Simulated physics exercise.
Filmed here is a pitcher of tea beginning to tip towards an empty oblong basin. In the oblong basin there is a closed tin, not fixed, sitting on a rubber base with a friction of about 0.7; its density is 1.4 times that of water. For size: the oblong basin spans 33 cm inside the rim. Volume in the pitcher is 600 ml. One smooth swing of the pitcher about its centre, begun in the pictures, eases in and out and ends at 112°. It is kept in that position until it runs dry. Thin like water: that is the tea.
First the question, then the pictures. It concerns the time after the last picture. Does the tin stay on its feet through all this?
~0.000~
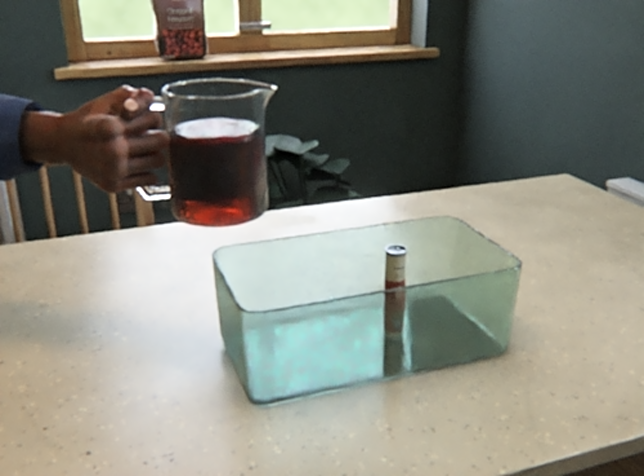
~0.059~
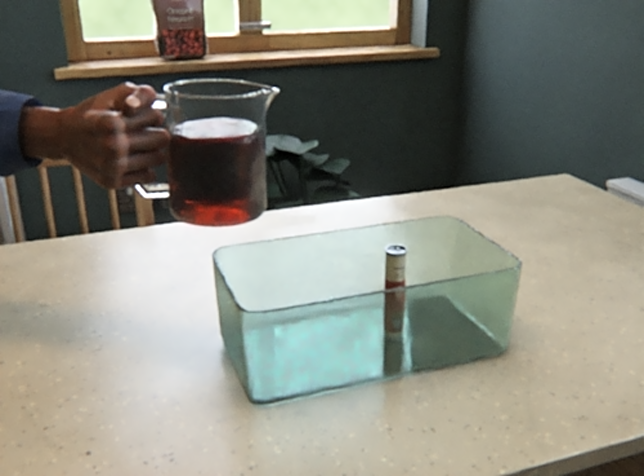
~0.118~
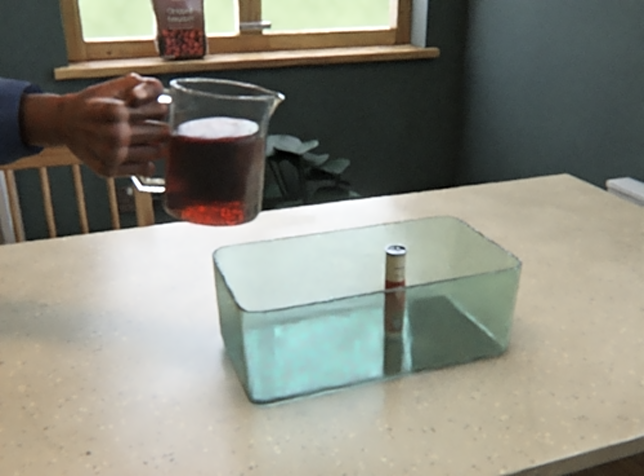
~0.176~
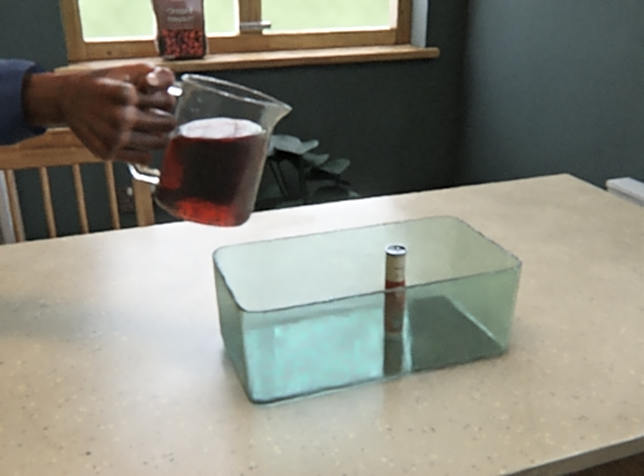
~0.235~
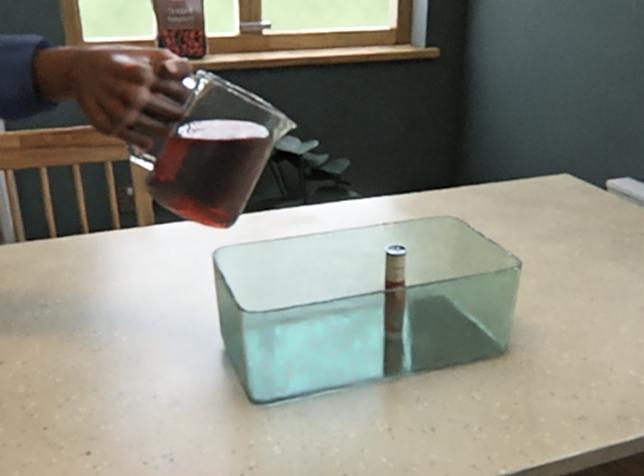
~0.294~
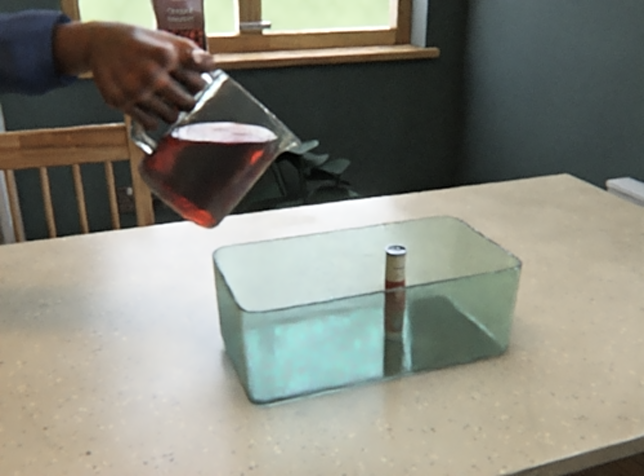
Yes.
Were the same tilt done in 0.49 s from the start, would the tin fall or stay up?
In that case the tin stays vertical.
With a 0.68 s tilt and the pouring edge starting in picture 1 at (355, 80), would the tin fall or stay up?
It tumbles.
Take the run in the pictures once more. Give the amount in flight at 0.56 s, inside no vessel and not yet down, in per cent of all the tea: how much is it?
26 %.
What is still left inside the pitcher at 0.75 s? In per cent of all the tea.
Some 14 per cent.
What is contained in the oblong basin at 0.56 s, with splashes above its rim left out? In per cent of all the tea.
I reckon close to 12 percent of it.
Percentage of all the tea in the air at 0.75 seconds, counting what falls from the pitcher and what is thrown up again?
Roughly 14 %.
After 0.56 s the tilt is 104° and 62 per cent is still to pour; the tin stands where it began.
After 0.75 s the tilt is 112° and 15 per cent is still to pour; the tin stands where it began.
After 0.96 s the tilt is 112° and 1 per cent is still to pour; the tin stands where it began.
After 1.18 s the tilt is 112° and 0 per cent is still to pour; the tin stands where it began.
In the end the tin stands where it began.
